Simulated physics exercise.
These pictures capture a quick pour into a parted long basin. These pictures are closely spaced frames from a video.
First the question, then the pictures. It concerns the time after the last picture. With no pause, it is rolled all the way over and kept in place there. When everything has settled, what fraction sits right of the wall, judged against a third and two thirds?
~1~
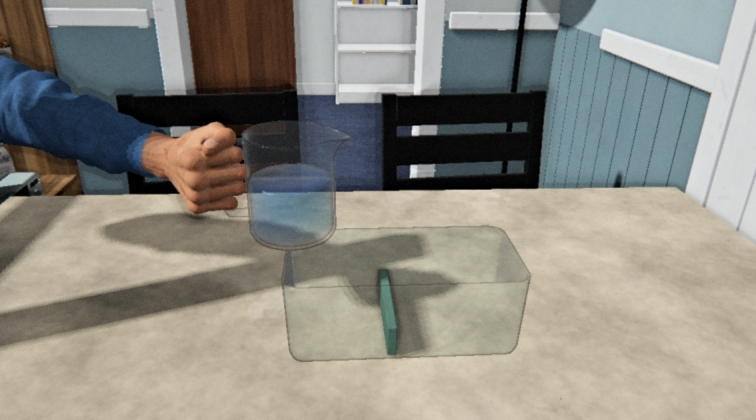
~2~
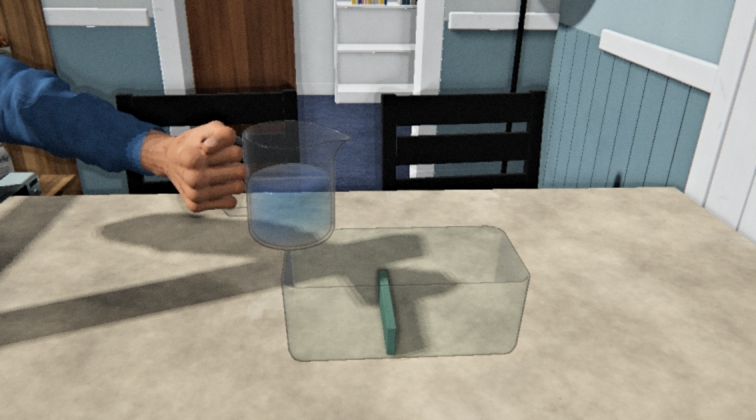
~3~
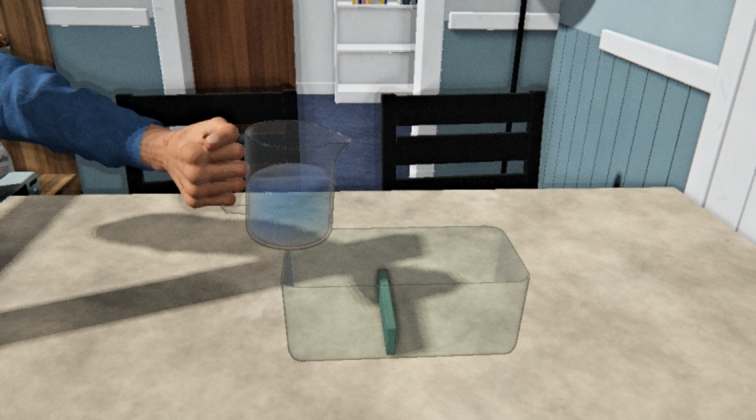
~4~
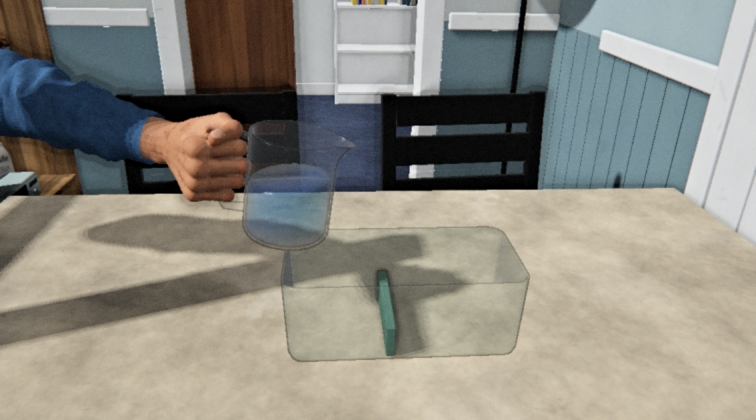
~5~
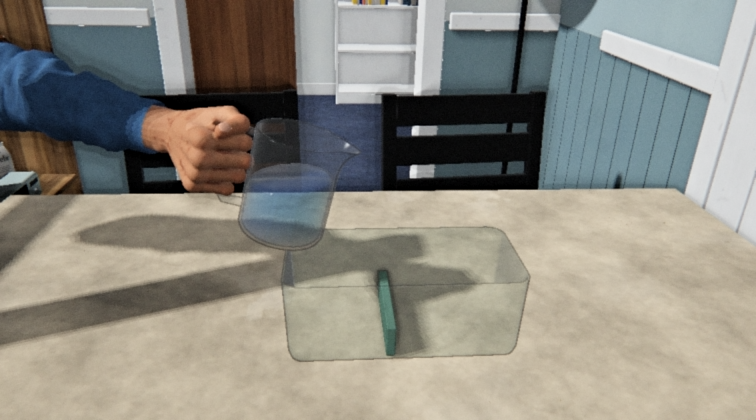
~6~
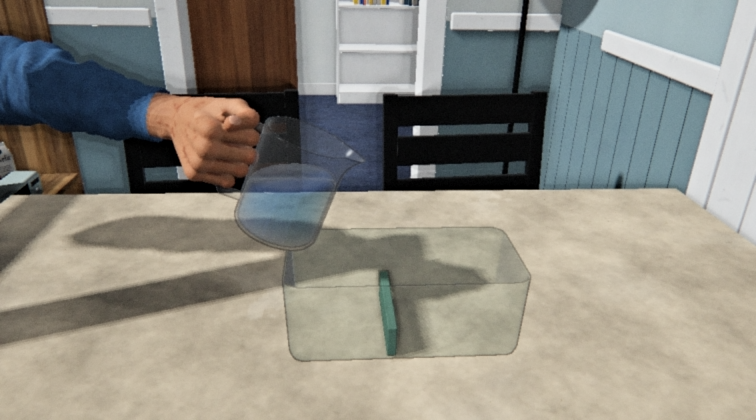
Most likely the right of the wall will hold one third or more, up to two thirds.
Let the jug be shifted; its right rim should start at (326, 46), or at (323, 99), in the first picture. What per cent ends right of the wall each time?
50 and 10 per cent.
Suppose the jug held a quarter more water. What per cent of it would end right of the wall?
It comes to near 60 per cent.
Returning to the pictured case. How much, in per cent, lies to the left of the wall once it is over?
Close to 55 in a hundred.
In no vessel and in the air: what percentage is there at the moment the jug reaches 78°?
10 %.
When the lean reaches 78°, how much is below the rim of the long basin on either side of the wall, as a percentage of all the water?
Roughly 0 per cent on the left, roughly 0 per cent on the right.
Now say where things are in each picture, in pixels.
In the first frame, tilt 0°; pouring edge (351, 135); surface from (249, 177) to (333, 176); the long basin's rim runs from (286, 258) to (516, 253); the wall's top is at (388, 298).
In the second frame, tilt 1°; pouring edge (351, 136); surface from (249, 177) to (332, 176).
In the third frame, tilt 4°; pouring edge (353, 139); surface from (249, 178) to (332, 176).
In the fourth frame, tilt 8°; pouring edge (356, 144); surface from (249, 178) to (333, 177).
In the fifth frame, tilt 14°; pouring edge (361, 151); surface from (248, 178) to (334, 177).
In the sixth frame, tilt 22°; pouring edge (366, 160); surface from (248, 179) to (336, 178).
A moment on, the jug is tipped on its side and 89 per cent is still to pour, 1 is left of the wall and 0 right of it.
Next, the jug is tipped right over and 34 per cent is still to pour, 22 is left of the wall and 32 right of it.
Then the jug is tipped right over and 6 per cent is still to pour, 48 is left of the wall and 43 right of it.
Later the jug is tipped right over and 1 per cent is still to pour, 55 is left of the wall and 44 right of it.
Finally, 56 per cent lies left of the wall, 44 right of it and 0 outside.
